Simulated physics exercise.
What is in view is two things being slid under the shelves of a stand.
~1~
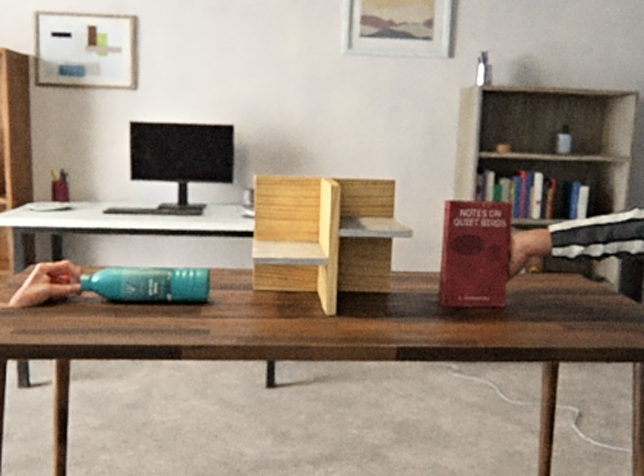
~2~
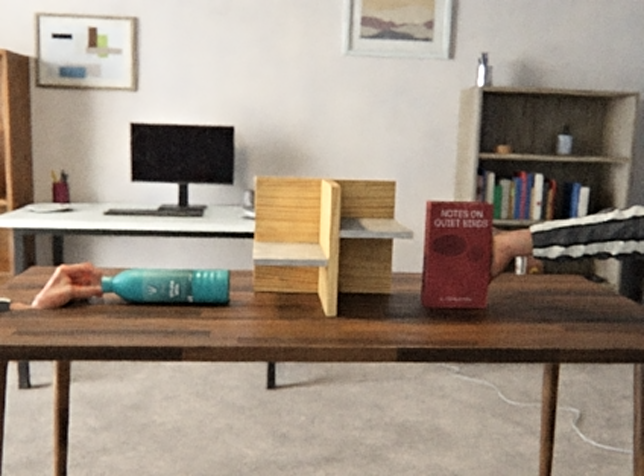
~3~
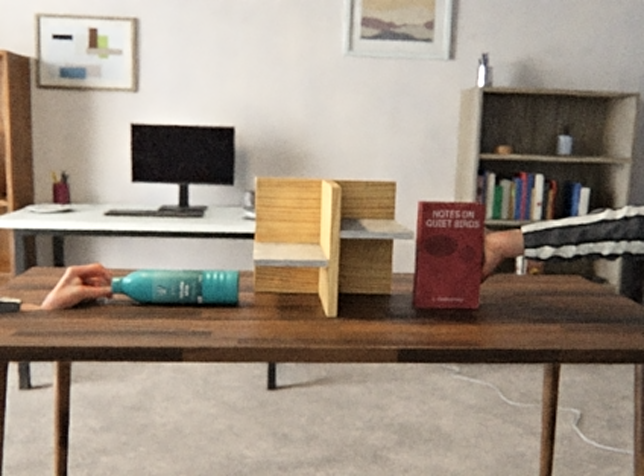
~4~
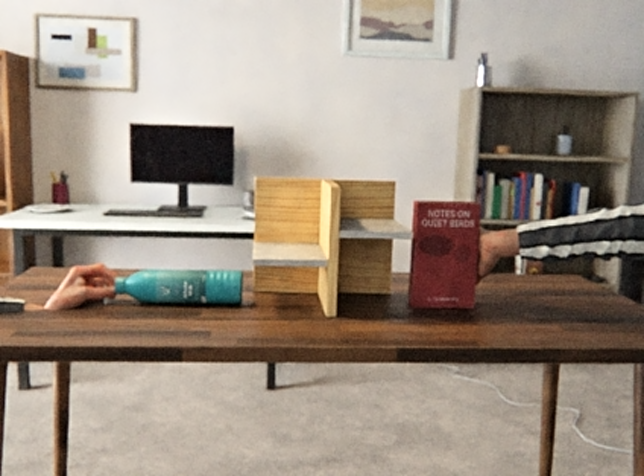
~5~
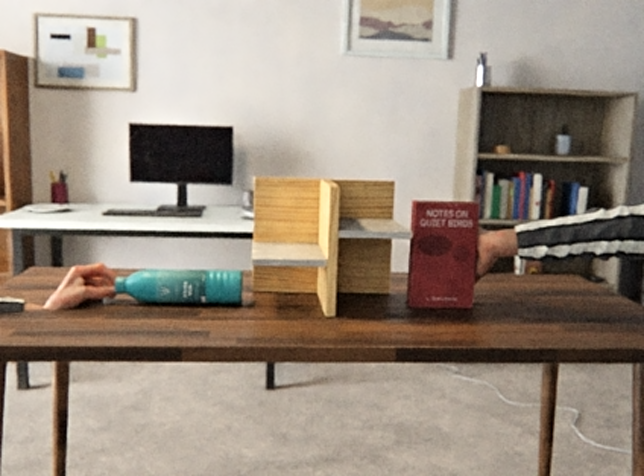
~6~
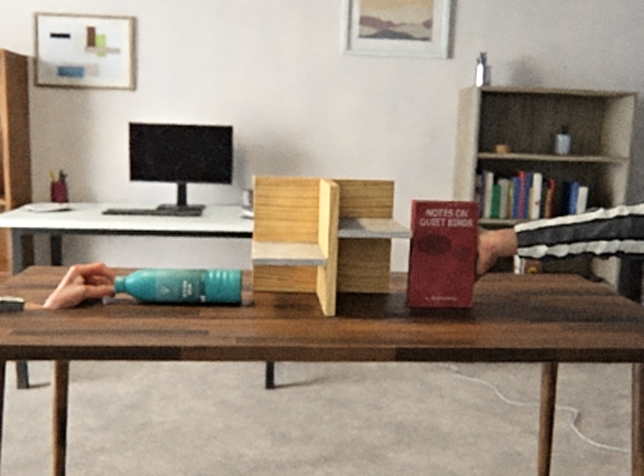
On a dark wooden table in a room with a desk and monitor, two hands hold a turquoise bottle lying on its side and an upright red book on either side of a wooden stand. The left hand slides the bottle right while the other slides the book left, then both barely move.
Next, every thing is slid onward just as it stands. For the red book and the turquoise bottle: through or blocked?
Red book blocked, turquoise bottle through.
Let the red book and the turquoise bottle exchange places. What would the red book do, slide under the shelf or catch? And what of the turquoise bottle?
Red book: Blocked. Turquoise bottle: Clear.
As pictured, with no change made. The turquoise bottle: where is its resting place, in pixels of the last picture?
End position, centre: Approx. (254, 287).
Then, 0.32 s later than the last frame, red book stopped at the opening near (432, 254); turquoise bottle sliding up to the opening near (194, 286).
Then, 0.64 s later than the last frame, red book stopped at the opening near (432, 254); turquoise bottle part of the way in near (224, 286).
Then, 0.92 s later than the last frame, red book stopped at the opening near (432, 254); turquoise bottle all the way in near (250, 286).
When it is over, the red book is too tall, near (432, 254); the turquoise bottle clears the shelf, near (254, 286).
